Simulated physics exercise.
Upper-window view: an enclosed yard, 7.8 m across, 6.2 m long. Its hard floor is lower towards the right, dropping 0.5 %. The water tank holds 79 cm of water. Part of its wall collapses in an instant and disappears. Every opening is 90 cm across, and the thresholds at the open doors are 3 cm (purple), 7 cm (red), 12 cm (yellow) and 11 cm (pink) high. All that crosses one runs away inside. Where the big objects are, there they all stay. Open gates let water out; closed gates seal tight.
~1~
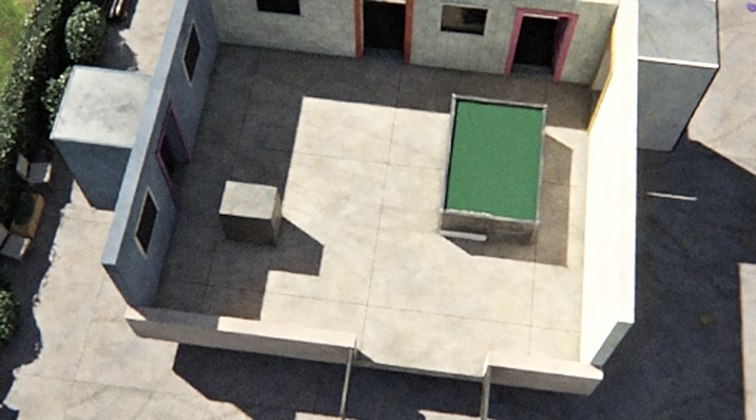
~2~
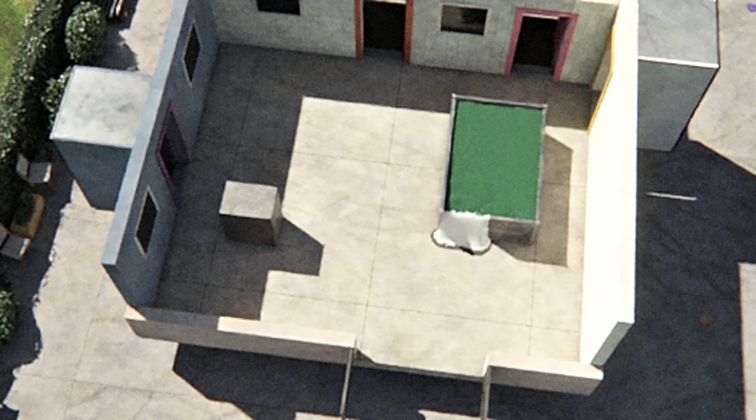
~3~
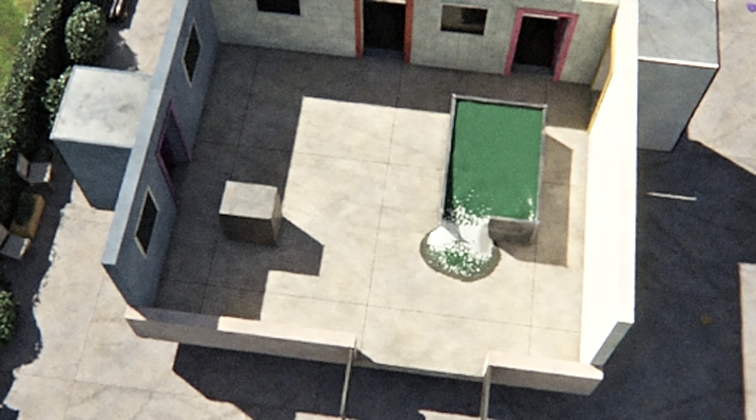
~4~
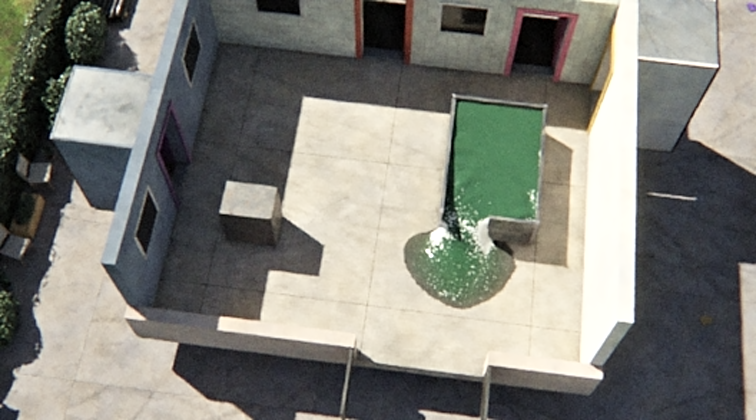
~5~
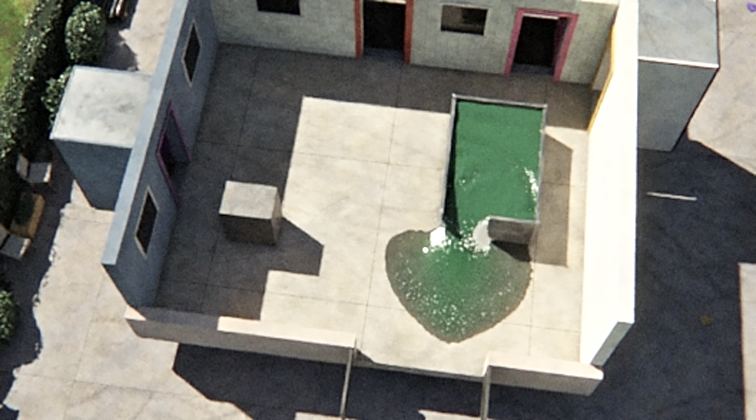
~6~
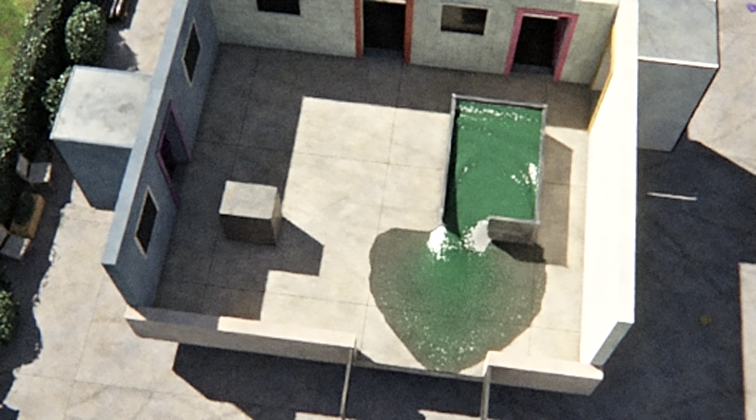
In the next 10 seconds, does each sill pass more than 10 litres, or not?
As I see it, the purple door never breaches the limit, the red door never breaches the limit, the yellow door never breaches the limit, the pink door never breaches the limit.
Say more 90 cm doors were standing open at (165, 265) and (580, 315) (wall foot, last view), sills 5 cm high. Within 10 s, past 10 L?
The first doorway goes beyond and the second goes beyond.
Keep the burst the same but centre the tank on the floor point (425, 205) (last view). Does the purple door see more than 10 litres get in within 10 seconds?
Well, purple ends up beyond the mark.
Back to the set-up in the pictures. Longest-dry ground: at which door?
That's the red door.
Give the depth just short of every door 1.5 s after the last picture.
Centimetres: Purple 0 / red 0 / yellow 0 / pink 0.
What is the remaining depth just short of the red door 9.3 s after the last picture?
2.5 cm.
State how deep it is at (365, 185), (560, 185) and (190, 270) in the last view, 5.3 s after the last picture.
Close to 0, 4 and 7 centimetres.
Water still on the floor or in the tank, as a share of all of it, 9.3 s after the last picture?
Around 52 per cent of the water.
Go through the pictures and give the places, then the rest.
The water tank at (494, 159) is whole and still, 79 cm deep, in the first picture.
The front is at (434, 234), 0.5 m from the gap at (464, 226); 0.2 m2 of floor is under water; 79 cm left at the back of the water tank, in the second picture.
The front is at (471, 277), 0.9 m from the gap at (464, 227); 0.9 m2 of floor is under water; 79 cm left at the back of the water tank, in the third picture.
Water pours out at (463, 228) and has run 1.4 m, to (465, 304); typically 8 cm deep outside, 79 cm at the water tank's back, in the fourth picture.
Water pours out at (463, 227) and has run 2.1 m, to (442, 335); typically 6 cm deep outside, 79 cm at the water tank's back, in the fifth picture.
Water pours out at (463, 227) and has run 2.8 m, to a hidden place; typically 4 cm deep outside, 73 cm at the water tank's back, in the sixth picture.
Then, 0.7 s after the last picture water covers 20 % of the floor and is deepest (43 cm) near (459, 240); purple door not reached, red door not reached, yellow door not reached, pink door not reached.
Then, 1.5 s after the last picture water covers 25 % of the floor and is deepest (35 cm) near (459, 240); purple door not reached, red door not reached, yellow door not reached, pink door not reached.
Then, 2.8 s after the last picture water covers 40 % of the floor and is deepest (26 cm) near (459, 240); purple door not reached, red door not reached, yellow door not reached, pink door not reached.
Then, 5.3 s after the last picture water covers 55 % of the floor and is deepest (16 cm) near (459, 240); purple door 4 cm at the sill, 0 L in, red door not reached, yellow door 7 cm at the sill, 0 L in, pink door 5 cm at the sill, 0 L in.
Then, 9.3 s after the last picture water covers 75 % of the floor and is deepest (10 cm) near (567, 374); purple door 3 cm at the sill, 1 L in, red door 3 cm at the sill, 0 L in, yellow door 7 cm at the sill, 0 L in, pink door 6 cm at the sill, 0 L in.
